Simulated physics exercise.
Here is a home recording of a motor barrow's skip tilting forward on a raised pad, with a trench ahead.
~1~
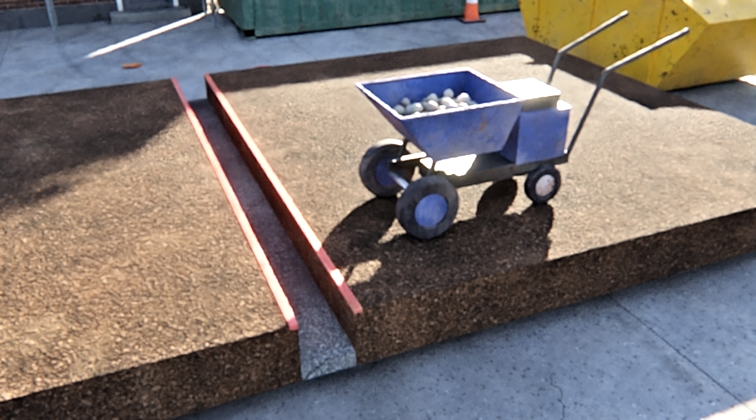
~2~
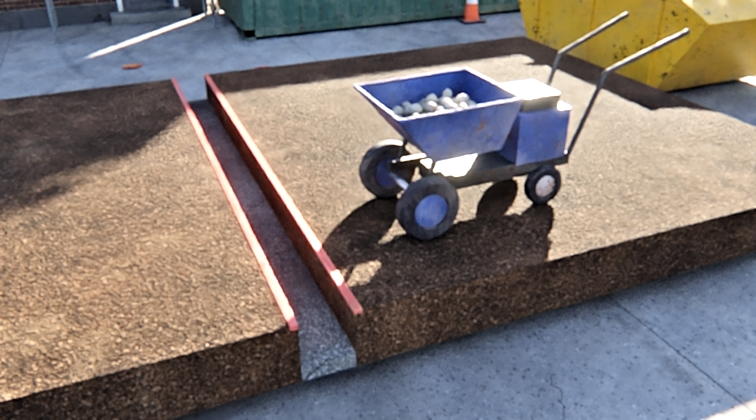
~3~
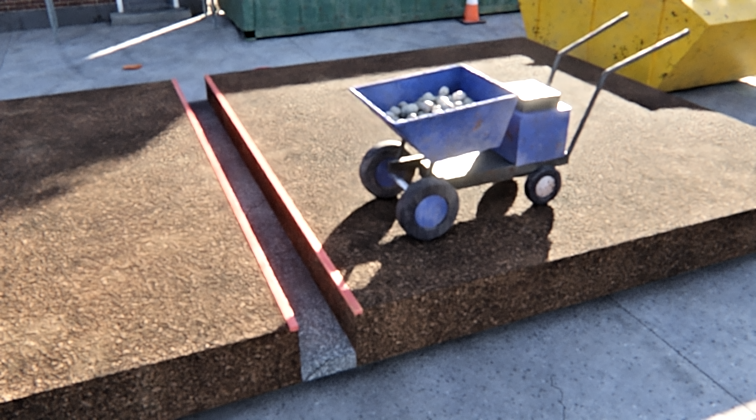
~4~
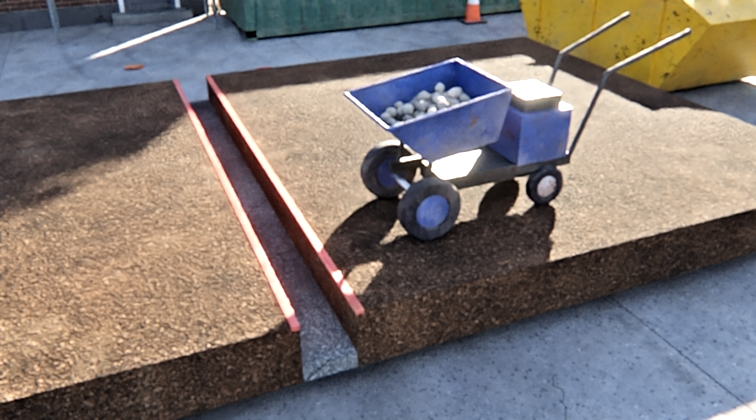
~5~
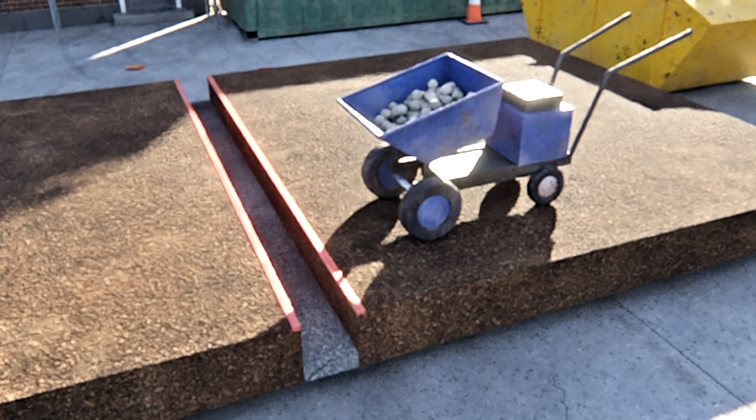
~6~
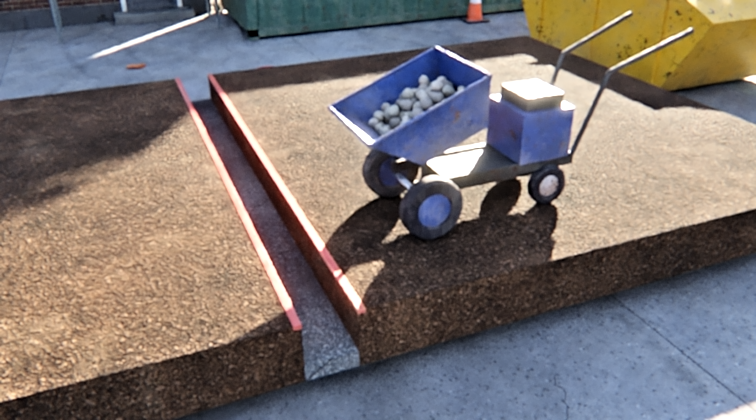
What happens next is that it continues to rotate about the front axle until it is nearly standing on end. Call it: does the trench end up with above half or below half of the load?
It ends up with above half.
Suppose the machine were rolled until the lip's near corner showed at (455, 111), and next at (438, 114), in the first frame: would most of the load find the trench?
Lab note - position 1: A minority share; position 2: A minority share.
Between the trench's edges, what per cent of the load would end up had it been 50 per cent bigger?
Close to 90 in a hundred.
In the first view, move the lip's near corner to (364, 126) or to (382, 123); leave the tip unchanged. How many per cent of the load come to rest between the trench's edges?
70 % and 100 %.
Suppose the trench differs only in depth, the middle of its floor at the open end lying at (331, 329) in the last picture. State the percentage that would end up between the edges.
The share would be around 60 per cent.
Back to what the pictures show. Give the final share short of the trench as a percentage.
Call it some 5 percent of the pieces.
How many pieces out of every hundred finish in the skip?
It is some 0 percent.
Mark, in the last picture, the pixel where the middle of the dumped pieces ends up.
About (288, 264).
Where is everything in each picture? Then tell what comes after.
Lip of the skip (401, 120), level; top of the load (442, 112), river pebbles; first edge of the trench (339, 280); far edge (279, 294), the trench under half as wide as the skip, and about as deep as wide, in the first frame.
Lip of the skip (399, 122), tipped barely; top of the load (449, 106), in the second frame.
Lip of the skip (394, 125), tipped barely; top of the load (453, 107), in the third frame.
Lip of the skip (388, 130), tipped a little; top of the load (449, 104), in the fourth frame.
Lip of the skip (379, 137), tipped clearly; top of the load (443, 101), in the fifth frame.
Lip of the skip (369, 146), tipped clearly; top of the load (445, 102); first edge of the trench (343, 280); far edge (282, 295), in the sixth frame.
Just after the last frame, skip tipped steeply; every one in the skip.
A moment on, skip tipped right over; the larger part in the skip; just a few short of the trench; roughly a quarter in or heaped over the trench.
Further on, skip tipped right over; about a tenth in the skip; just a few short of the trench; the larger part in or heaped over the trench; just a few beyond it.
When it is over, skip tipped right over; about a tenth short of the trench; almost all in or heaped over the trench; just a few beyond it.
